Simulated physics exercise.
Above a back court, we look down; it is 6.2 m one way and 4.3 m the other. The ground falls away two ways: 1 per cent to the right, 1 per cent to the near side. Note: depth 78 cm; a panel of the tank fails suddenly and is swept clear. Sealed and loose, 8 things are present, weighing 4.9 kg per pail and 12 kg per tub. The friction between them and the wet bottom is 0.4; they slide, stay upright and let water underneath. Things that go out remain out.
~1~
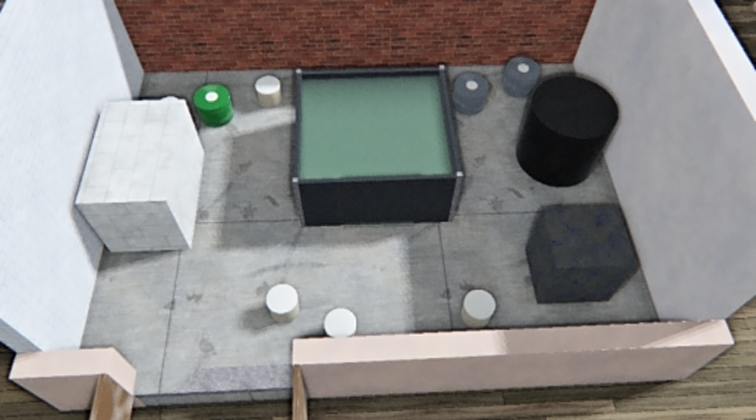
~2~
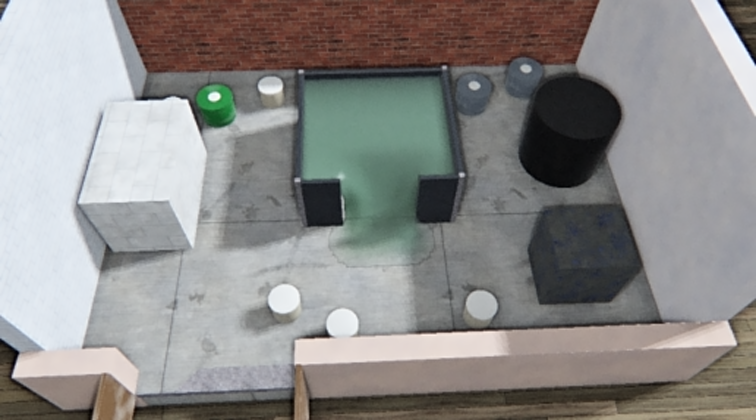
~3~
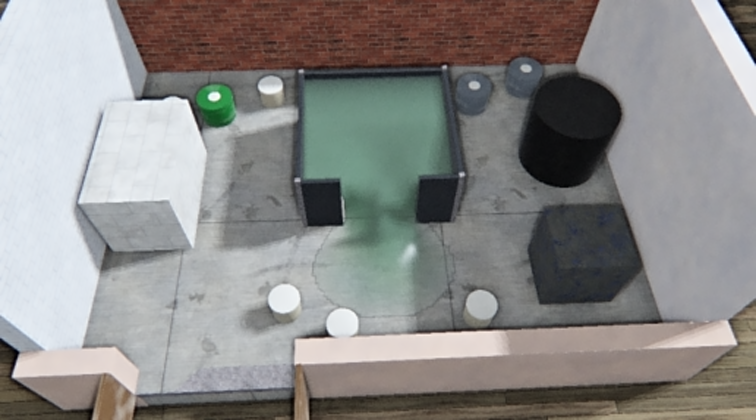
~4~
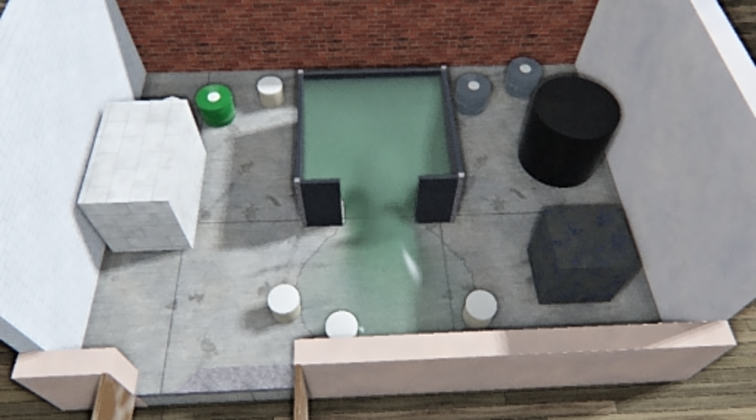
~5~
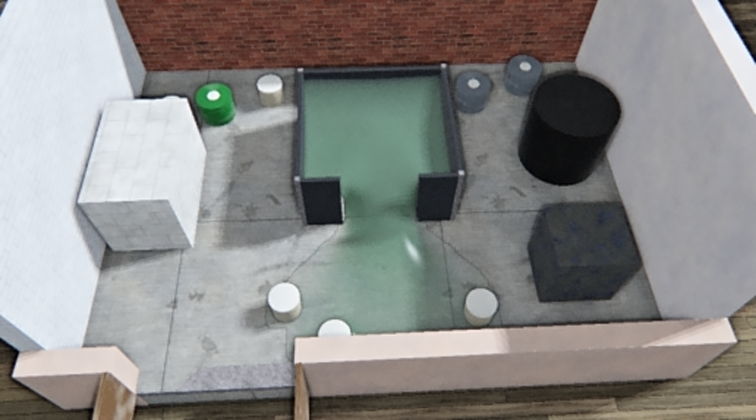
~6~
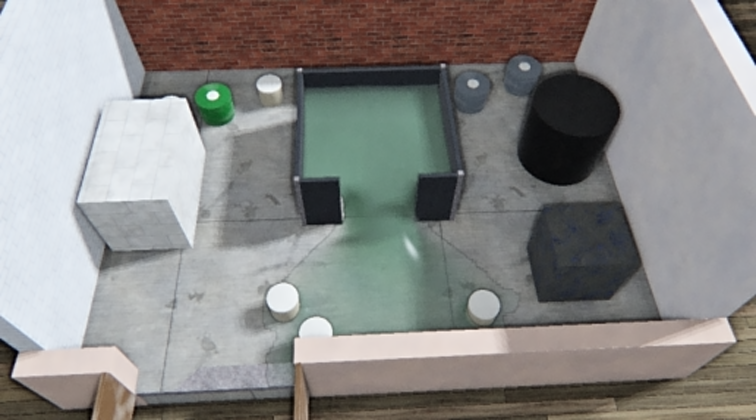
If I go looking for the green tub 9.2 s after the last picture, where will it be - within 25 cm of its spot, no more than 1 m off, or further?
The move is negligible.
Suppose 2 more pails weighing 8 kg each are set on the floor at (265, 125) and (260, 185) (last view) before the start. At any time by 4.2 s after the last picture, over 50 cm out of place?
First not far enough, second not far enough.
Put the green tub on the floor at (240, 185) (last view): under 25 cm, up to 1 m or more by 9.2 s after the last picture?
What happens is that it keeps still.
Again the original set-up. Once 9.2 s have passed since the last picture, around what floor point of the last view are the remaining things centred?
I'd say about (376, 121) in the last view.
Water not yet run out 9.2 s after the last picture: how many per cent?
Around 76 per cent of the water is still in there.
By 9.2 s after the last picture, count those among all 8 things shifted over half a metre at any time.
Total: 5.
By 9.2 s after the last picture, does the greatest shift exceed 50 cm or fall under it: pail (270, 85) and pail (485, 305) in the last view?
In sequence - stayed below the line; crossed the line.
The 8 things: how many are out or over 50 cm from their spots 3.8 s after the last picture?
That would be 3.
Then, 1.2 s after the last picture the green tub is near (213, 96), 0.0 m from its start, aground; 0 of 8 are out; 0 afloat.
Then, 3.8 s after the last picture the green tub is near (213, 96), 0.0 m from its start, aground; 0 of 8 are out; 2 afloat.
Then, 6.2 s after the last picture the green tub is near (213, 96), 0.0 m from its start, aground; 1 of 8 are out; 3 afloat.
Then, 9.2 s after the last picture the green tub is near (213, 96), 0.0 m from its start, aground; 1 of 8 are out; 4 afloat.
